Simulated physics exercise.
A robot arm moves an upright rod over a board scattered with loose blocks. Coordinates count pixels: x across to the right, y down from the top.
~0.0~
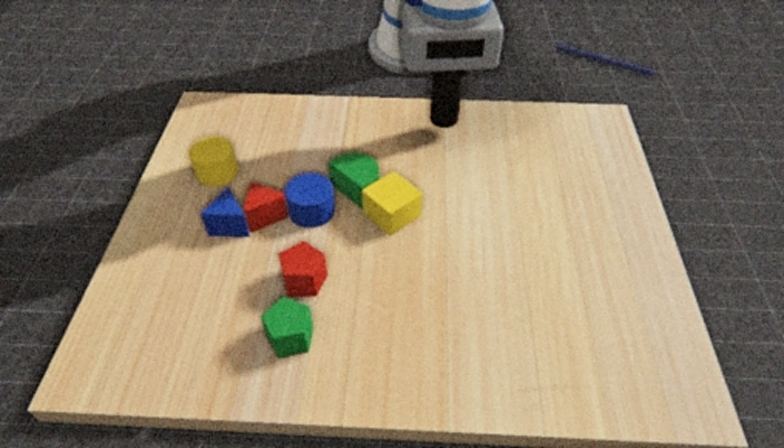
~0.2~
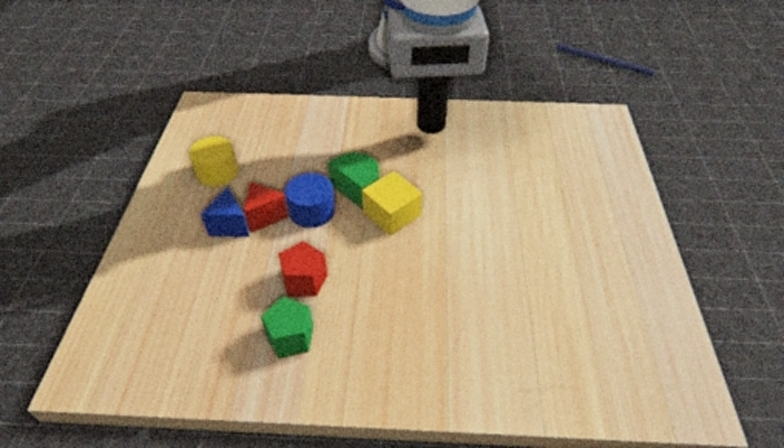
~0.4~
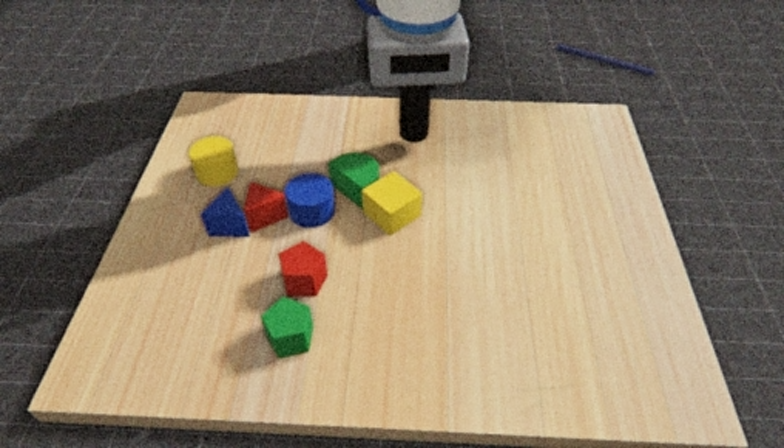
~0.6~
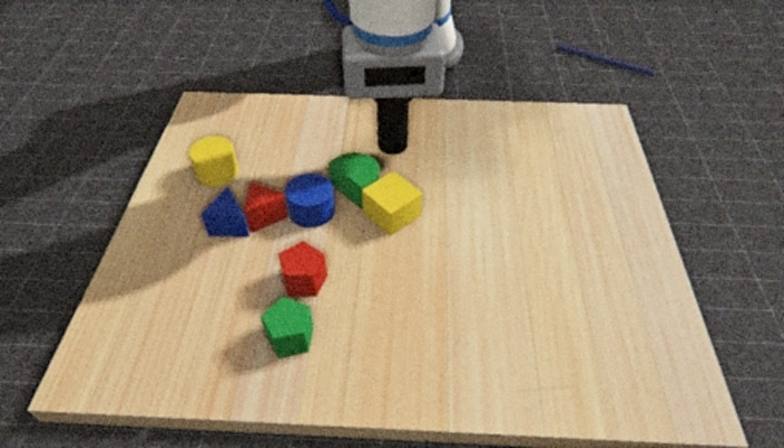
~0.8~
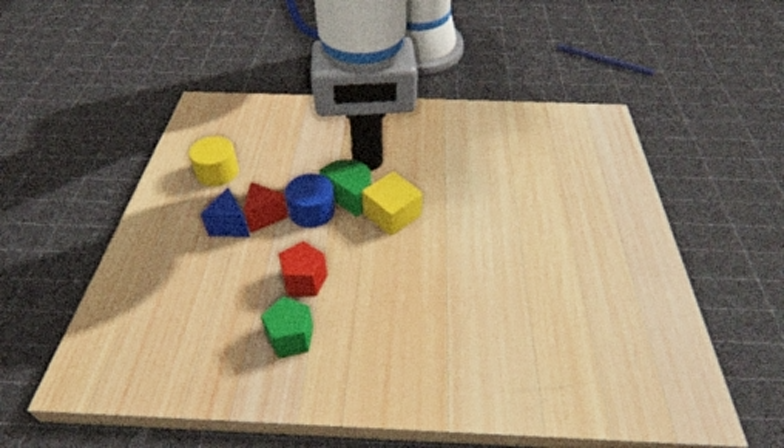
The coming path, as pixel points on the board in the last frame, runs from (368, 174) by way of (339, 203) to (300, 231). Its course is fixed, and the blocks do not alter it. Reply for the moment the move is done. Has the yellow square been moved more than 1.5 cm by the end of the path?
No
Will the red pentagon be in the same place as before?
Final answer: No.
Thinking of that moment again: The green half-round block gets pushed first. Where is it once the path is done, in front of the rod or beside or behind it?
Carried ahead at the end.
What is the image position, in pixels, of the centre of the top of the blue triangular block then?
About (200, 204).
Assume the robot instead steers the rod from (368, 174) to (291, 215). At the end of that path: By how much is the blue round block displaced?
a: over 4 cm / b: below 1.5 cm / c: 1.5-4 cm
Choice a: Over 4 cm.
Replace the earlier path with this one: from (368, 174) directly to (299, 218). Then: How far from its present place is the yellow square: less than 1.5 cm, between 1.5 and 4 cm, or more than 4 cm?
Distance: Below 1.5 cm.
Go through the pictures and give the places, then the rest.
The first picture shows tip of the rod (444, 120), middles of tops, blue triangular block (224, 205), red triangular block (260, 195), red pentagon (300, 259), blue round block (309, 189), green half-round block (357, 166), yellow square (392, 191).
The second picture shows rod (431, 126), nothing pushed.
The third picture shows rod (414, 134), nothing pushed.
The fourth picture shows rod (393, 146), nothing pushed.
The fifth picture shows rod (368, 162), blue triangular block (224, 205), red triangular block (260, 195), red pentagon (300, 259), blue round block (309, 189), green half-round block (348, 174), yellow square (392, 191).
What follows on the original path. One third of the way, rod (348, 182); blue triangular block (207, 206), turned 45° clockwise; red triangular block (239, 207), turned 30° clockwise; blue round block (284, 209); green half-round block (323, 194).
Two thirds of the way, rod (326, 202); blue triangular block (200, 204), turned 65° clockwise; red triangular block (225, 219), turned 75° clockwise; blue round block (259, 232); green half-round block (301, 215).
At the end, rod (298, 220); blue triangular block (200, 204), turned 70° clockwise; red triangular block (220, 224), turned 95° clockwise; red pentagon (292, 278), turned 35° anticlockwise; blue round block (231, 259); green half-round block (276, 237); yellow square unmoved.
